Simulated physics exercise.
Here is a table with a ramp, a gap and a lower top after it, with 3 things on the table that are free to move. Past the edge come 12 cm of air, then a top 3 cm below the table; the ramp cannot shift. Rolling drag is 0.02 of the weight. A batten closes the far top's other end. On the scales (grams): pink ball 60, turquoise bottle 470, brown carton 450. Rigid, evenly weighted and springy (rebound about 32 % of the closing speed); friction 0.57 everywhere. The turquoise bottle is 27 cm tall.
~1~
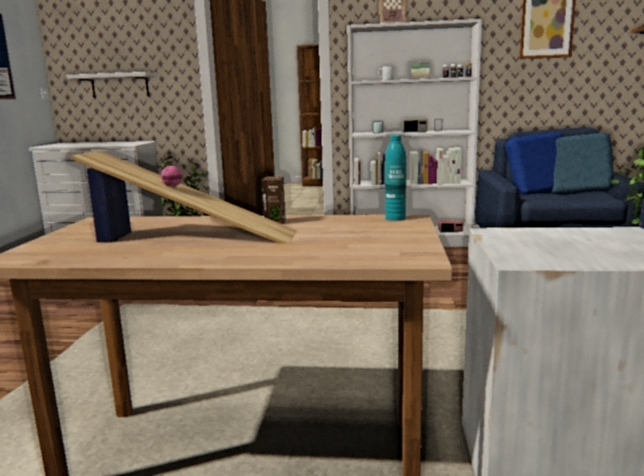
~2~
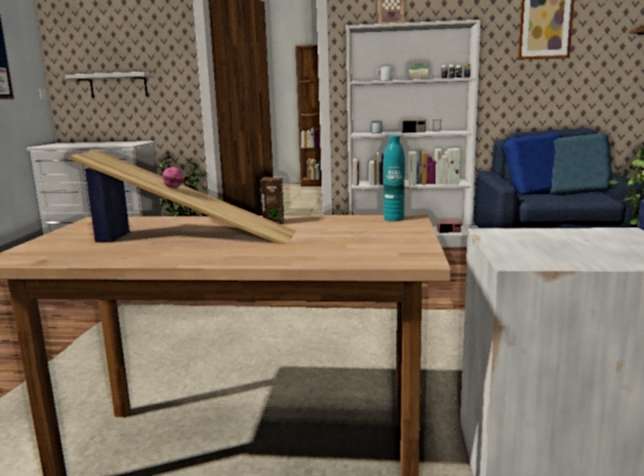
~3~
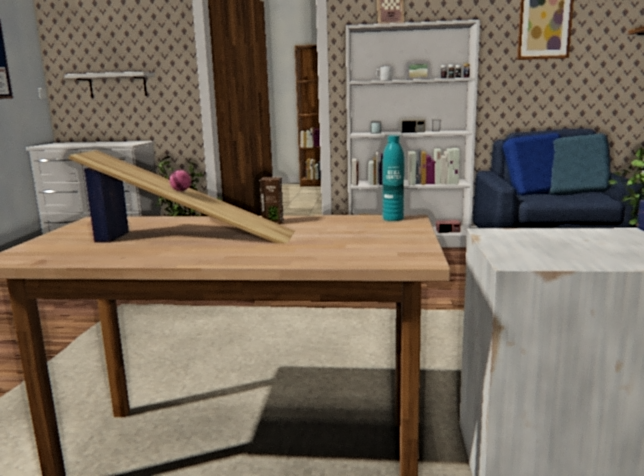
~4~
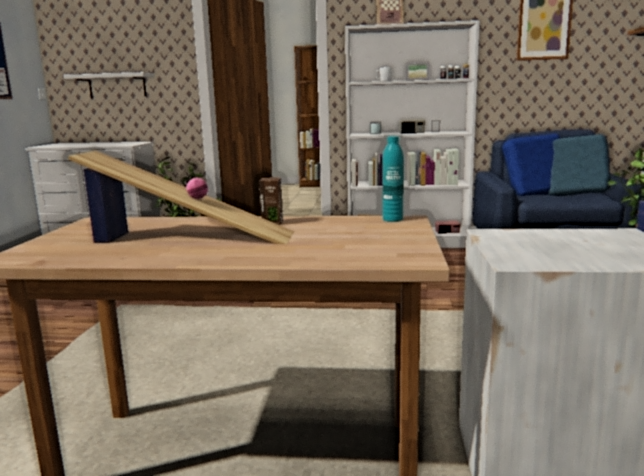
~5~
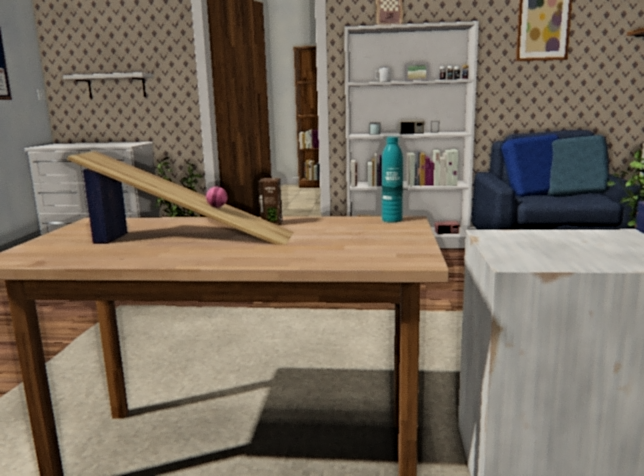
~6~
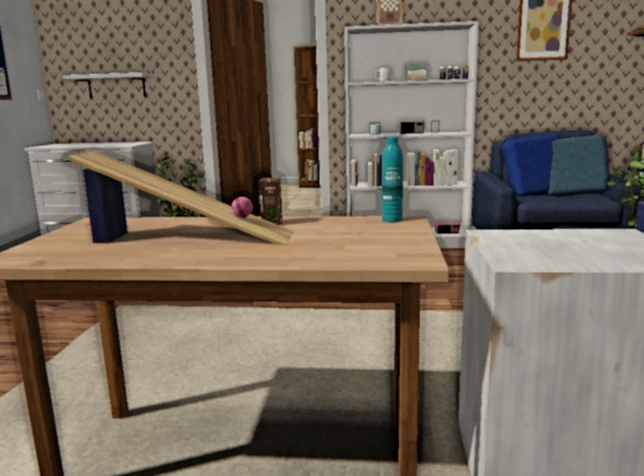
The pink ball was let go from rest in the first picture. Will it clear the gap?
It gets across.
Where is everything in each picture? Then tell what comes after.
Edge 77 cm away; pink ball (172, 177); turquoise bottle (396, 178), in the first picture.
Edge 76 cm away; pink ball (173, 178); turquoise bottle (394, 179), in the second picture.
Edge 74 cm away; pink ball (180, 181); turquoise bottle (394, 179), in the third picture.
Edge 69 cm away; pink ball (197, 189); turquoise bottle (393, 179), in the fourth picture.
Edge 63 cm away; pink ball (217, 197); turquoise bottle (392, 180), in the fifth picture.
Edge 56 cm away; pink ball (242, 208); turquoise bottle (393, 180), in the sixth picture.
Then, 0.30 s on from there, edge 18 cm away; pink ball near (372, 228).
Then, 0.70 s on from there, 25 cm past the table's edge; pink ball near (527, 237).
In the end, 57 cm past the table's edge; the bystanders under 8 cm from the start.
